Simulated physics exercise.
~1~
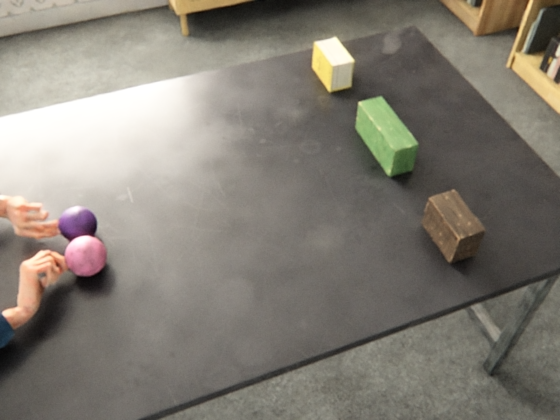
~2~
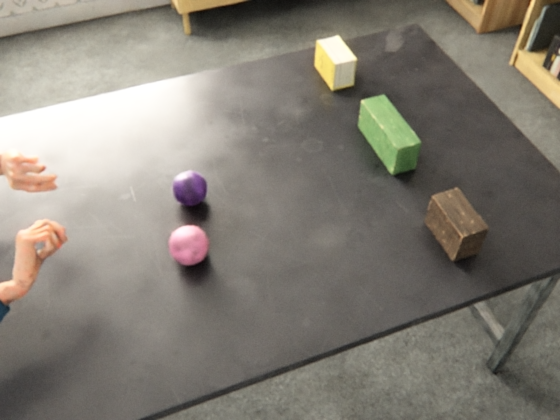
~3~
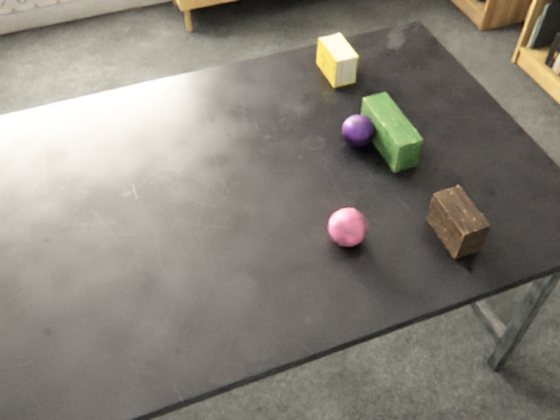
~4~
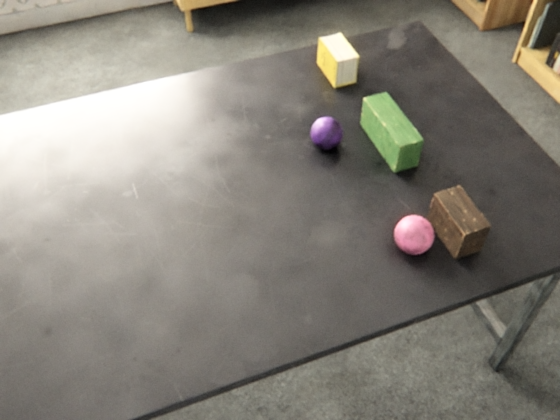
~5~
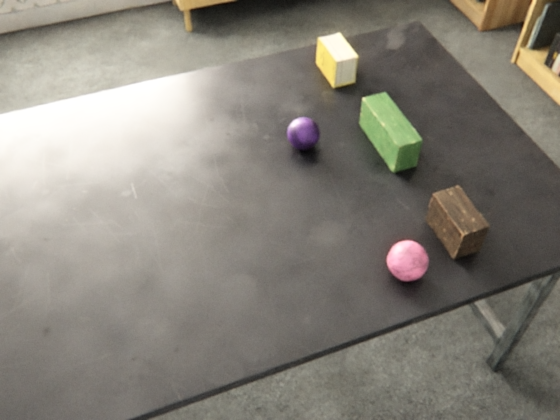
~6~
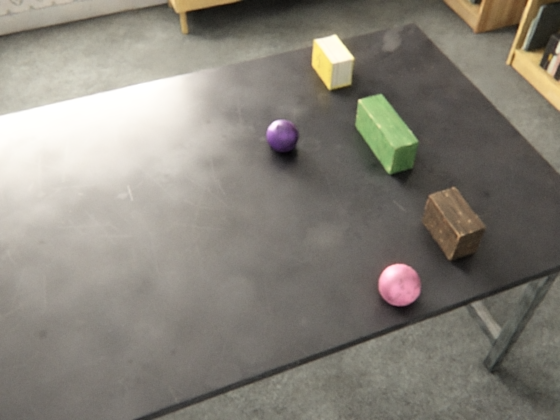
On a dark table in a carpeted room, a yellow and white object, a green block and a dark block stand in a spaced row toward the right. Two hands at the left edge send a purple ball and a pink ball rolling right, then let go and draw back. The purple ball reaches the green block first and comes back to the left. The pink ball rolls on to the dark block, then bounces off toward the near edge of the table. Neither ball gets past the row, and both end up on the near side of it, still on the table.
